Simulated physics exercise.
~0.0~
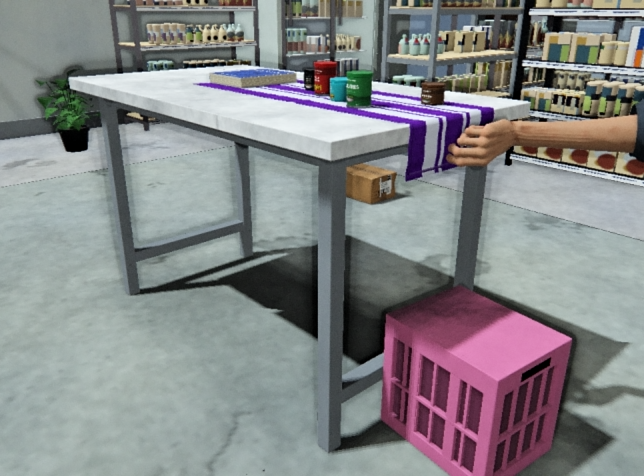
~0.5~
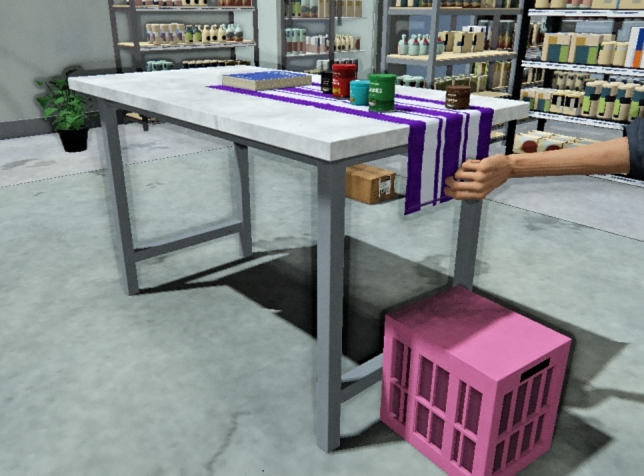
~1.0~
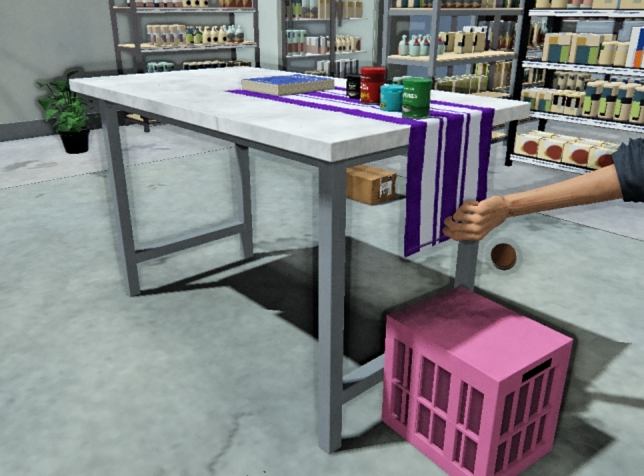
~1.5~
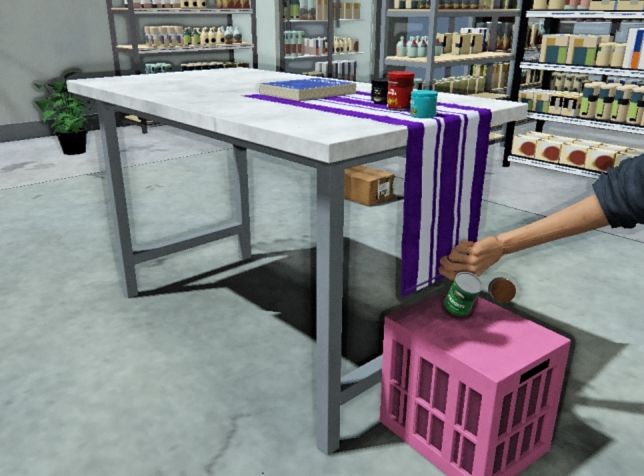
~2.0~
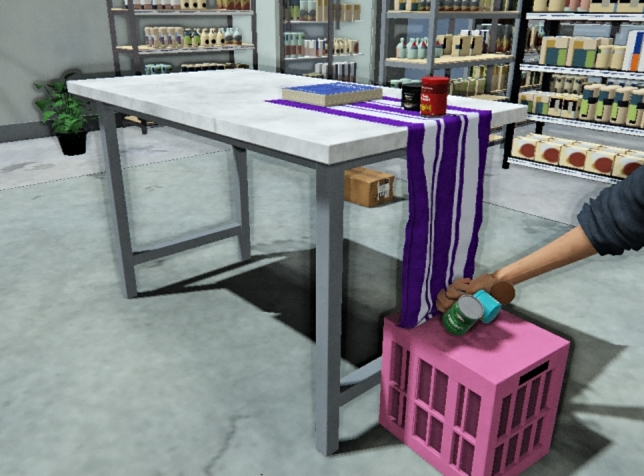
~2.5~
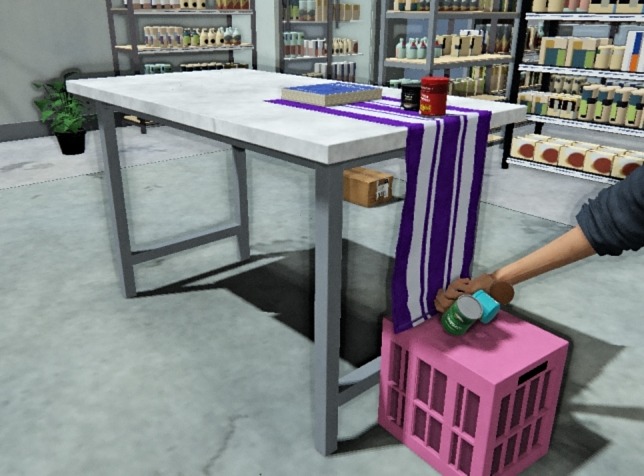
In a room lined with stocked shelves, a hand pulls a purple striped runner down off a table's end until its hem reaches a pink crate. A brown pot, a green can and a turquoise pot drop in turn, while a red can, a dark container and a book stay on the table.
